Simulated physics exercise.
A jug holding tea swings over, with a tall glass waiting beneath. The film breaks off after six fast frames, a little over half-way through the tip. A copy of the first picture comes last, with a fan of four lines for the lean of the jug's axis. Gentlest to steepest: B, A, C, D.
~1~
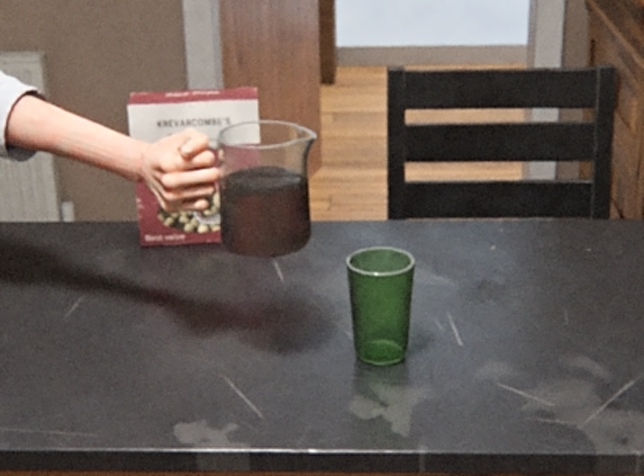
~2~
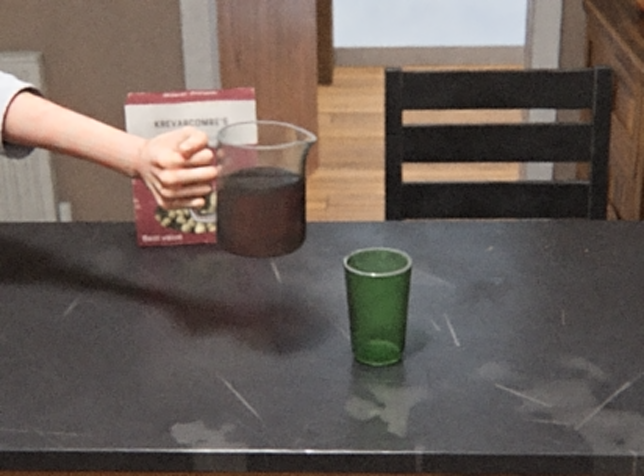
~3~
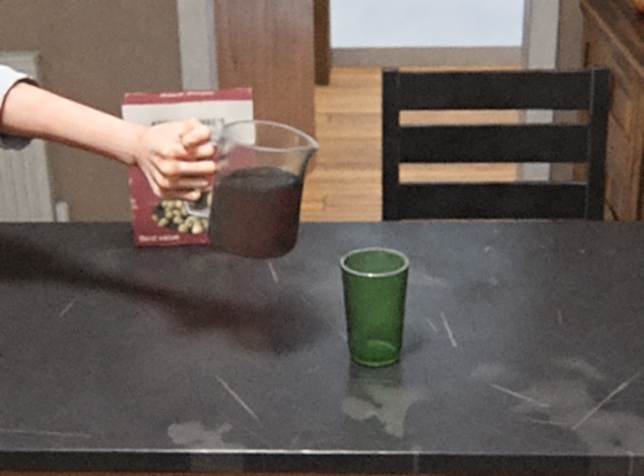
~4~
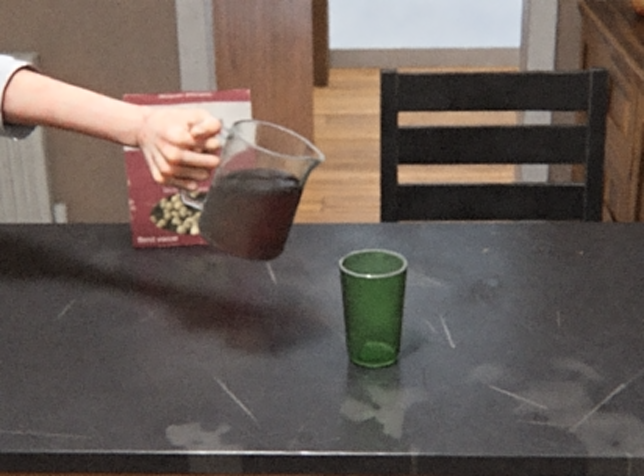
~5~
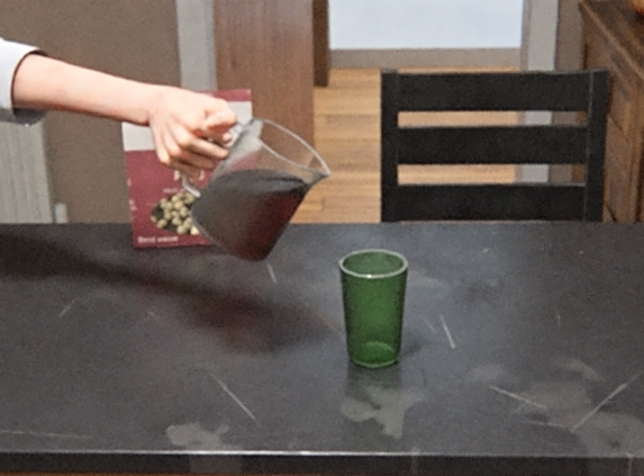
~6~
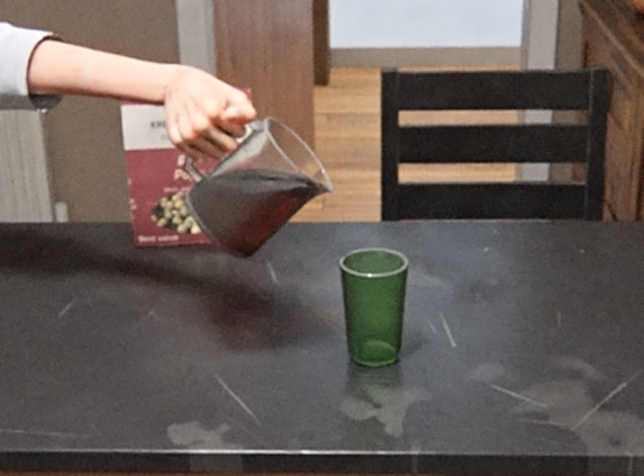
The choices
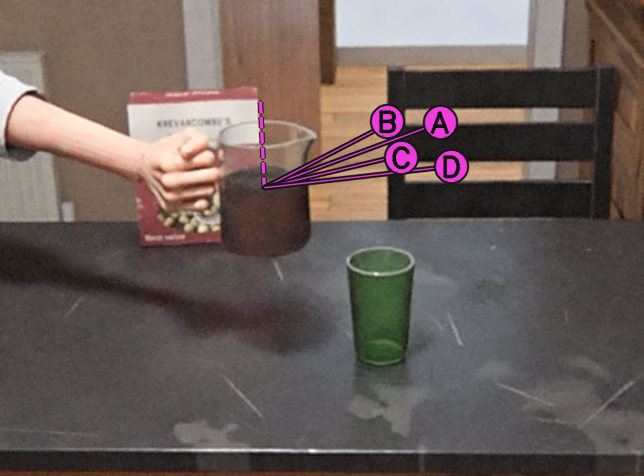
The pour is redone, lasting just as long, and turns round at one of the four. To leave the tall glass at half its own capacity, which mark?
Tilt A does it best.
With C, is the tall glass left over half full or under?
Over half.
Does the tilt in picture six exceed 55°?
No.
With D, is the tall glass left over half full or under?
Over.
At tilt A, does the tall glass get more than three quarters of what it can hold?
No, less.
In magenta, A at (424, 128); B at (373, 131); C at (384, 159); D at (434, 168).
Choosing A, the tall glass ends with about 50 % of what it can hold.
Choosing B, the tall glass ends with about 29 % of what it can hold.
Choosing C, the tall glass ends with about 73 % of what it can hold.
Choosing D, the tall glass ends with about 89 % of what it can hold; 4 % of the tea is spilt.
